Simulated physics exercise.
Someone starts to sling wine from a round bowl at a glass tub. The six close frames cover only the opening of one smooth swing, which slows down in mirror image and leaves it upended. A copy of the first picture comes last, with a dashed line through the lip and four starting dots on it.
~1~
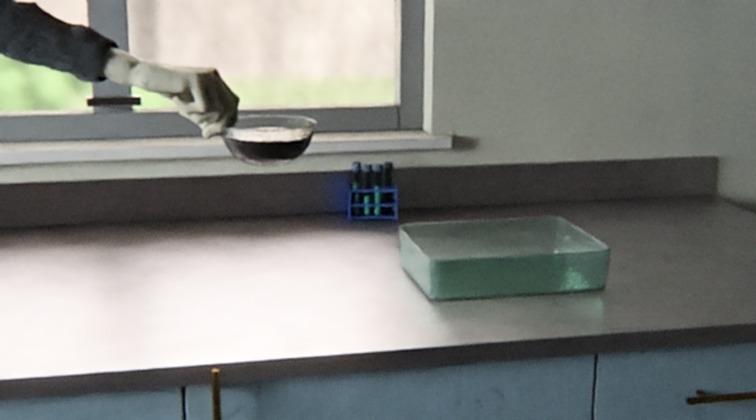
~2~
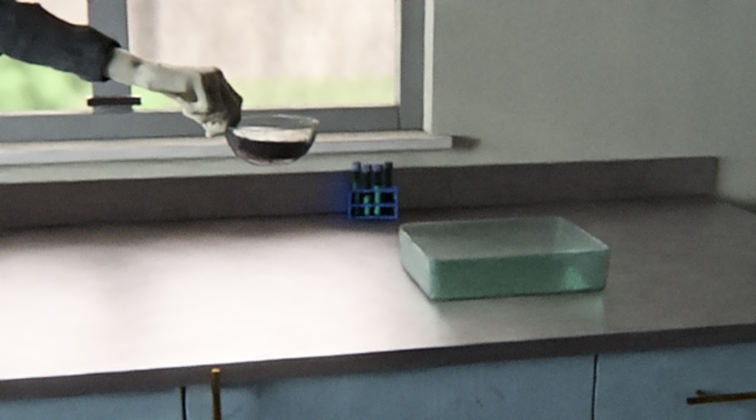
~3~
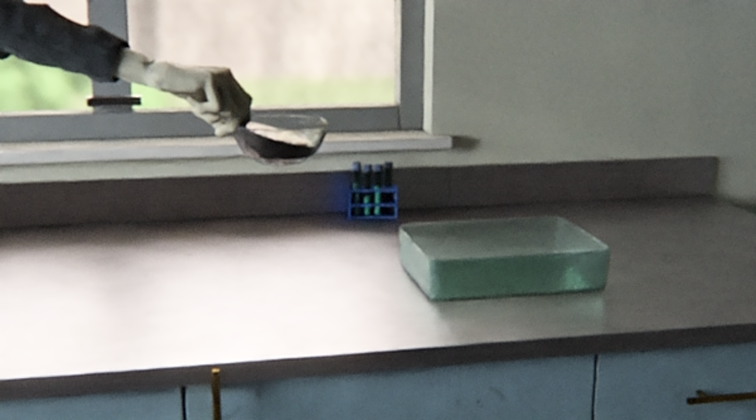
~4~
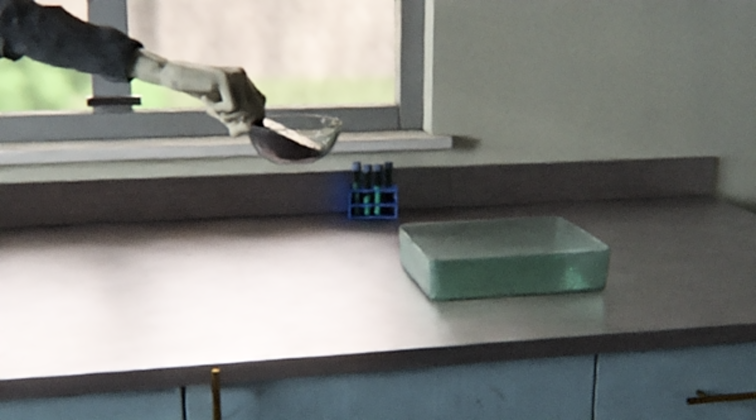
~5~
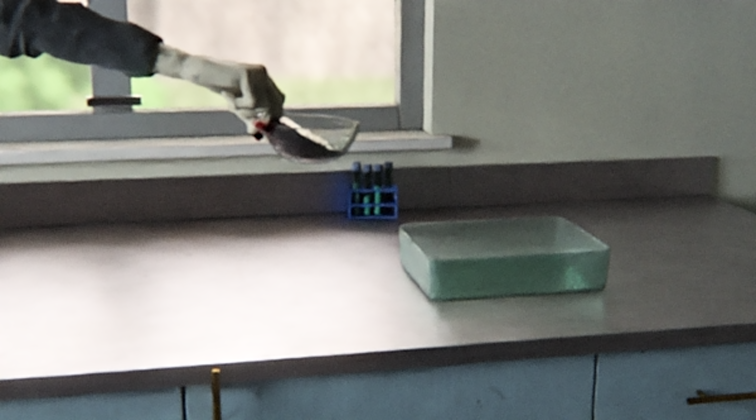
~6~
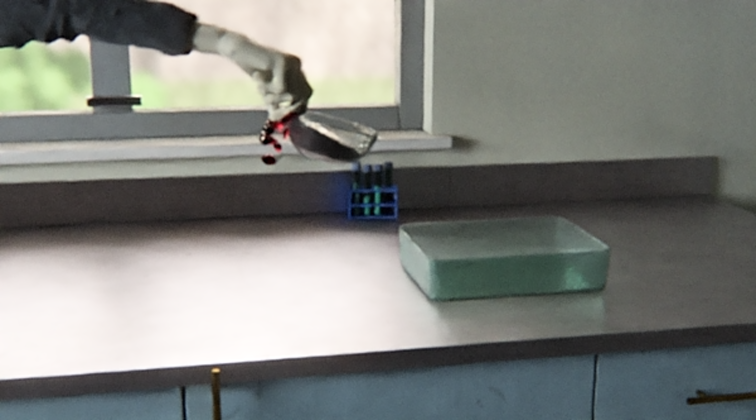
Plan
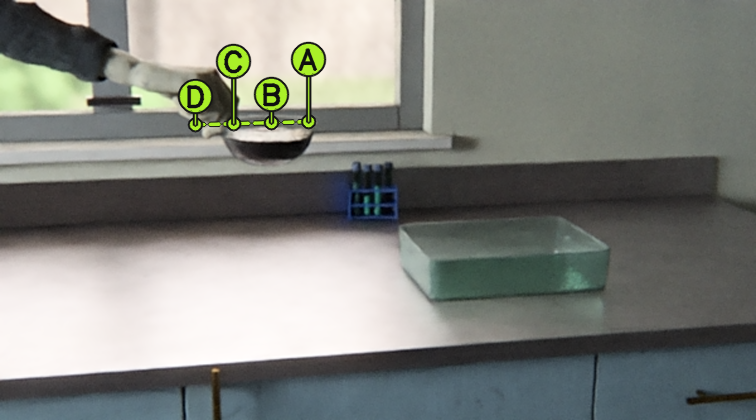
A gray counter above light blue cabinets runs beneath a window, seen from the front and slightly above by a still camera. A gloved hand in a dark sleeve holds a clear round bowl of dark red wine at left, with a small blue rack of tubes near the wall and a greenish glass tub at right. The arm moves right, tilting the bowl, and red drops spill over the rim beneath the hand.
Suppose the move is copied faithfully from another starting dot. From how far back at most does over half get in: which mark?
B.
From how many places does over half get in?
Two.
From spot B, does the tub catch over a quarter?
Yes, clearly.
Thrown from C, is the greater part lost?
Yes, that goes wrong.
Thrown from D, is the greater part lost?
Yes, it does.
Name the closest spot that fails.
C.
In lime, A at (308, 121); B at (271, 122); C at (233, 123); D at (195, 124).
With A, about 73 % lands in the tub, 12 % falls short and 16 % goes beside or beyond.
With B, about 64 % lands in the tub, 24 % falls short and 12 % goes beside or beyond.
With C, about 30 % lands in the tub, 65 % falls short and 5 % goes beside or beyond.
With D, about 0 % lands in the tub, 98 % falls short.
